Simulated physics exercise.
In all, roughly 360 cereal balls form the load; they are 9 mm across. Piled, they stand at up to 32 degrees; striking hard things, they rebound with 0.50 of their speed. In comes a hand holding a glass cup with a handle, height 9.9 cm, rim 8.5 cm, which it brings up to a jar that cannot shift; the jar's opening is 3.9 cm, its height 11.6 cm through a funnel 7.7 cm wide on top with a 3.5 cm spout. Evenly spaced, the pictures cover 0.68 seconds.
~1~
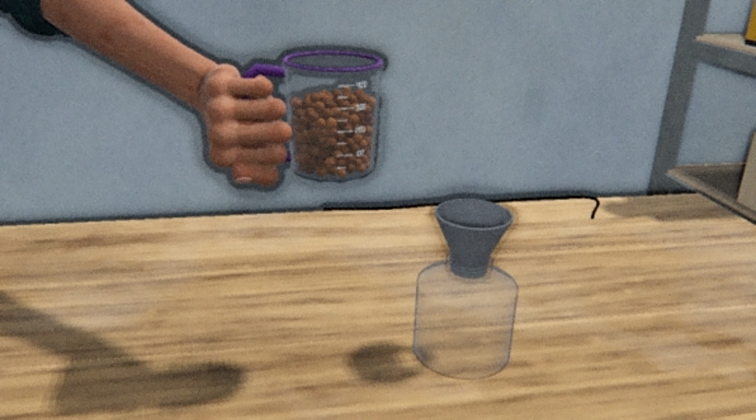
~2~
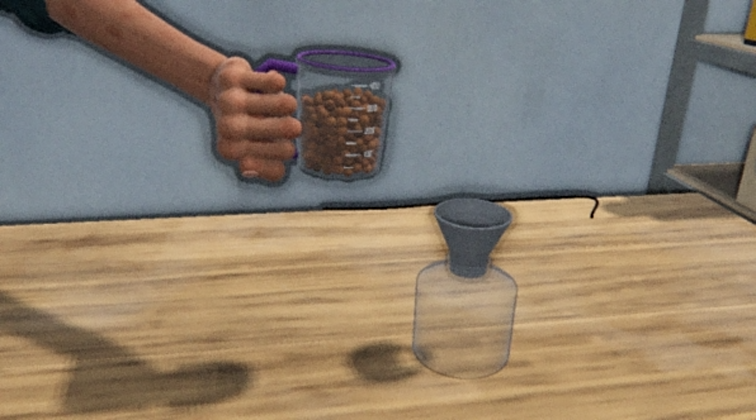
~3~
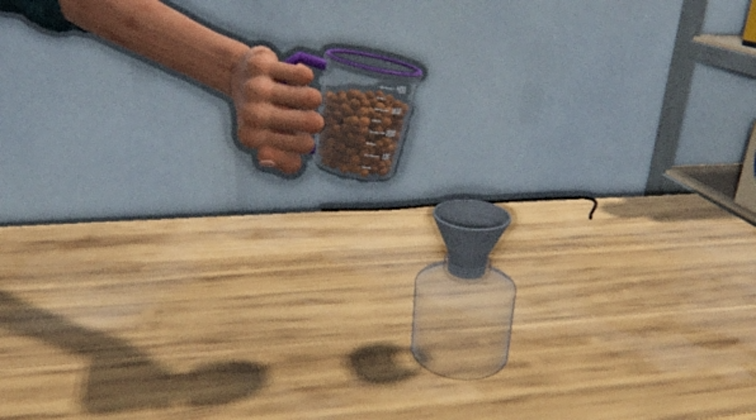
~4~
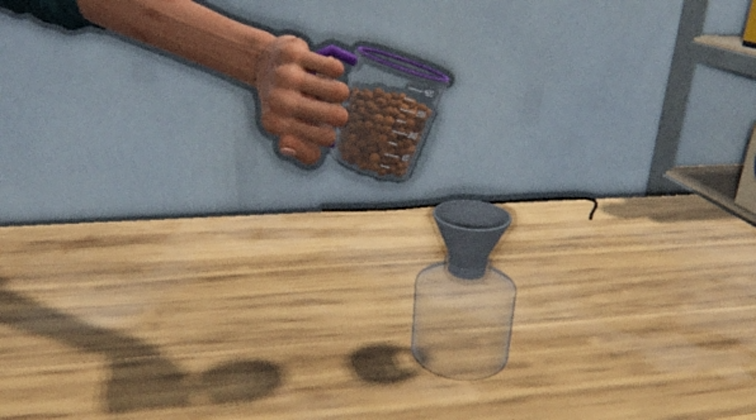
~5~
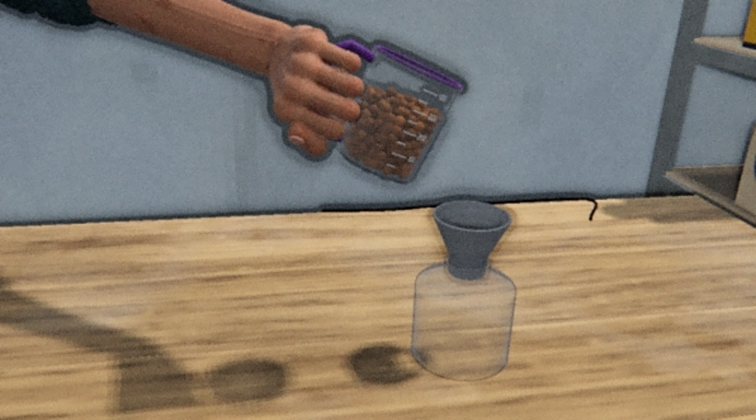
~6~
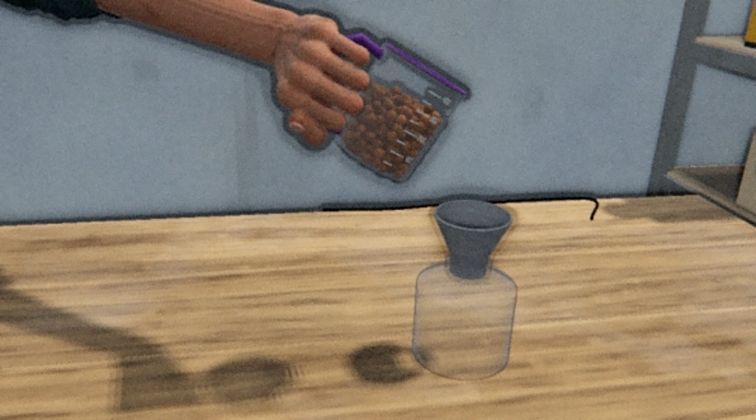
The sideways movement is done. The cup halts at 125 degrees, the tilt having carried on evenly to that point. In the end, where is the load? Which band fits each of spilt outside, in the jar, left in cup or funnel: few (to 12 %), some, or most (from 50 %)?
Spilt: A part, jar: The larger part, still above: Very few.
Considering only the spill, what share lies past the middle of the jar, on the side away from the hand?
That comes to roughly 10 percent.
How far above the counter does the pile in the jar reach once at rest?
4.5 cm.
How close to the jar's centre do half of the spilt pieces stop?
Distance: Roughly 14 cm.
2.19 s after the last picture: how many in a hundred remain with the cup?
0 %.
Then, 0.92 s after the last picture, tilt 74 degrees; the cup holds 100 %, the jar 0 %.
Then, 1.53 s after the last picture, tilt 103 degrees; the cup holds 85 %, the jar 5 %.
Then, 2.19 s after the last picture, tilt 125 degrees; the cup holds 0 %, the jar 75 %.
In the end, spilt 20 %, jar 80 %, still above 0 %.
